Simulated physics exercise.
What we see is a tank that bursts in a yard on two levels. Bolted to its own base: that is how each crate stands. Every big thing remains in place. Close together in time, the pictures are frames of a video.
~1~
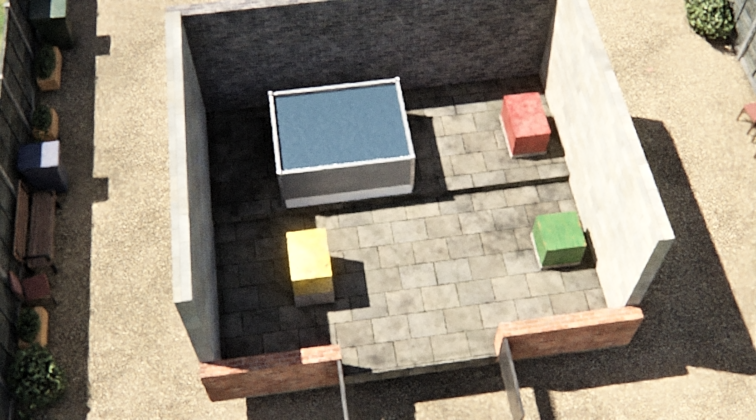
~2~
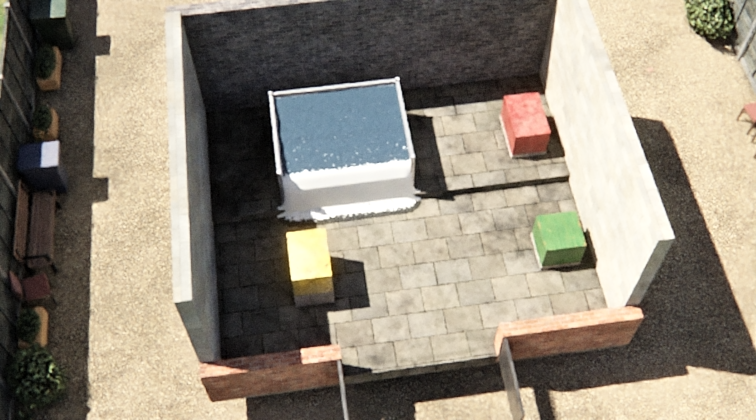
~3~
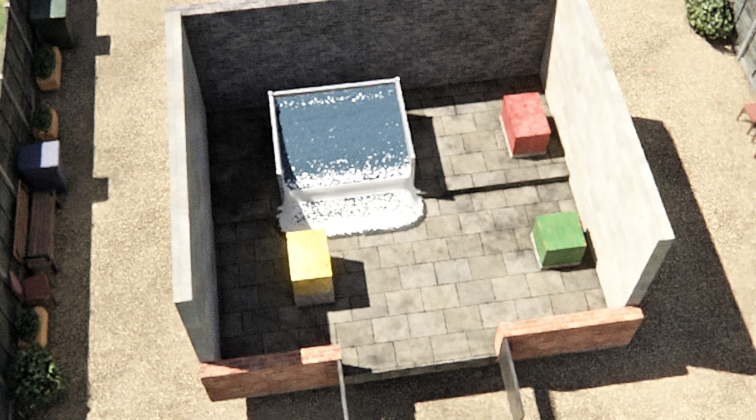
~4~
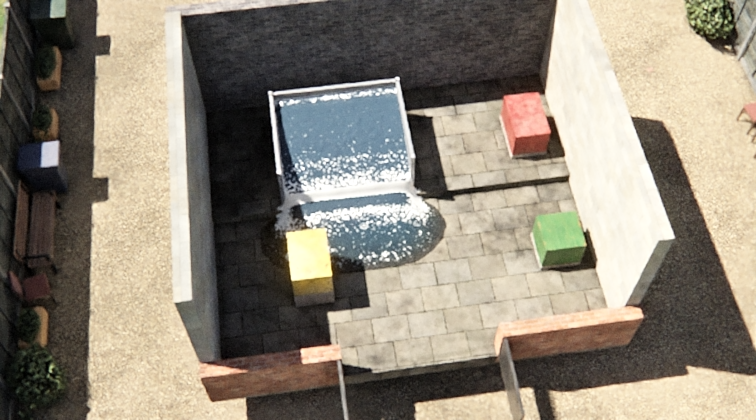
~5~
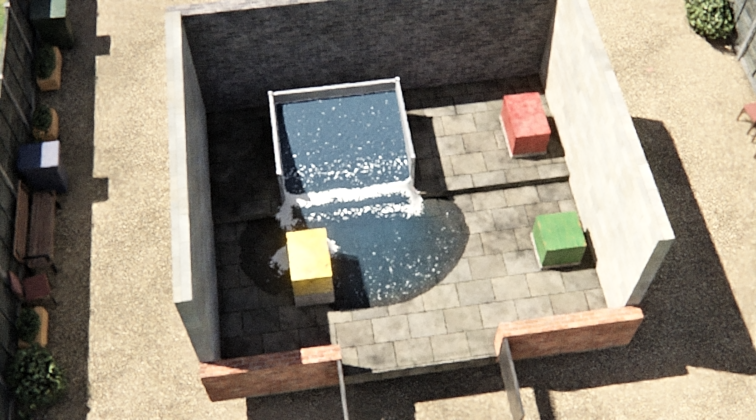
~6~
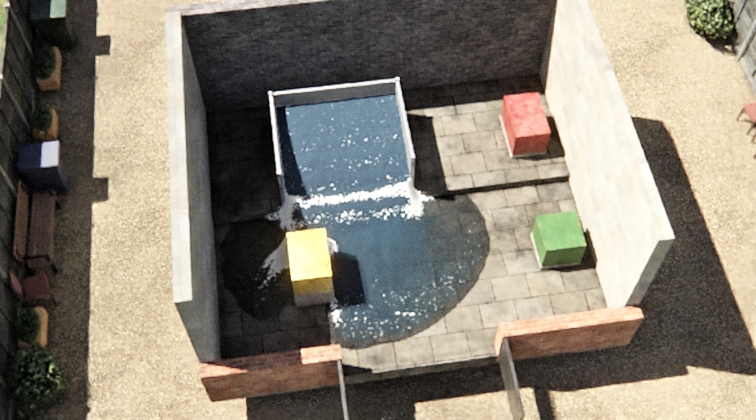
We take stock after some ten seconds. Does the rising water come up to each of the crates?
The red crate - no, it does not. The yellow crate - yes, it does. The green crate - yes, it does.
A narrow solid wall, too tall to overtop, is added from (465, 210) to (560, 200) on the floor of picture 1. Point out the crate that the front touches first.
First to be reached: The yellow-painted one.
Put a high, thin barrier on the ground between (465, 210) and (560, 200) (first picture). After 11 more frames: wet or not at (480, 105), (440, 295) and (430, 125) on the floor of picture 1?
Outcome by spot, in order - unwatered, watered, unwatered.
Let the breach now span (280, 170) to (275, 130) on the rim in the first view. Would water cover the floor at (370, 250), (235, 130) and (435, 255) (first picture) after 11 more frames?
Obs. 1: Moisture-free; obs. 2: Sodden; obs. 3: Moisture-free.
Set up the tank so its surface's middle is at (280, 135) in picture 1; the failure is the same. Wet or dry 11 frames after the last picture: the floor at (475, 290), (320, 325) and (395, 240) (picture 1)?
First drenched; next drenched; last drenched.
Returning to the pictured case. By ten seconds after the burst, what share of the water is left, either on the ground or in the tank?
Estimate: 40 per cent.
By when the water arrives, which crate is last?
I think it's the red-painted one.
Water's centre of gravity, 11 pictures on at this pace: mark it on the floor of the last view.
The water centres close to (351, 246).
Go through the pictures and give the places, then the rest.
The first picture shows the tank at (340, 128) is whole and still.
In the second picture, water pours out at (347, 184) and has run to (417, 200).
In the third picture, water pours out at (347, 186) and has run to (423, 214).
In the fourth picture, the front is at (438, 235), out from the gap at (347, 188).
In the fifth picture, the front is at (436, 279), out from the gap at (347, 189).
In the sixth picture, the front is at (410, 332), out from the gap at (347, 189).
A moment on, water covers 50 % of the floor; the red crate not reached, the yellow crate water round its plinth, the green crate water round its plinth.
Next, water covers 55 % of the floor; the red crate not reached, the yellow crate water round its plinth, the green crate water round its plinth.
Then, water covers 60 % of the floor; the red crate not reached, the yellow crate water round its plinth, the green crate water round its plinth.
Later, water covers 70 % of the floor; the red crate water round its plinth, the yellow crate water round its plinth, the green crate water round its plinth.
In the end, water covers 70 % of the floor; the red crate stayed above the water, the yellow crate was topped, the green crate was topped.
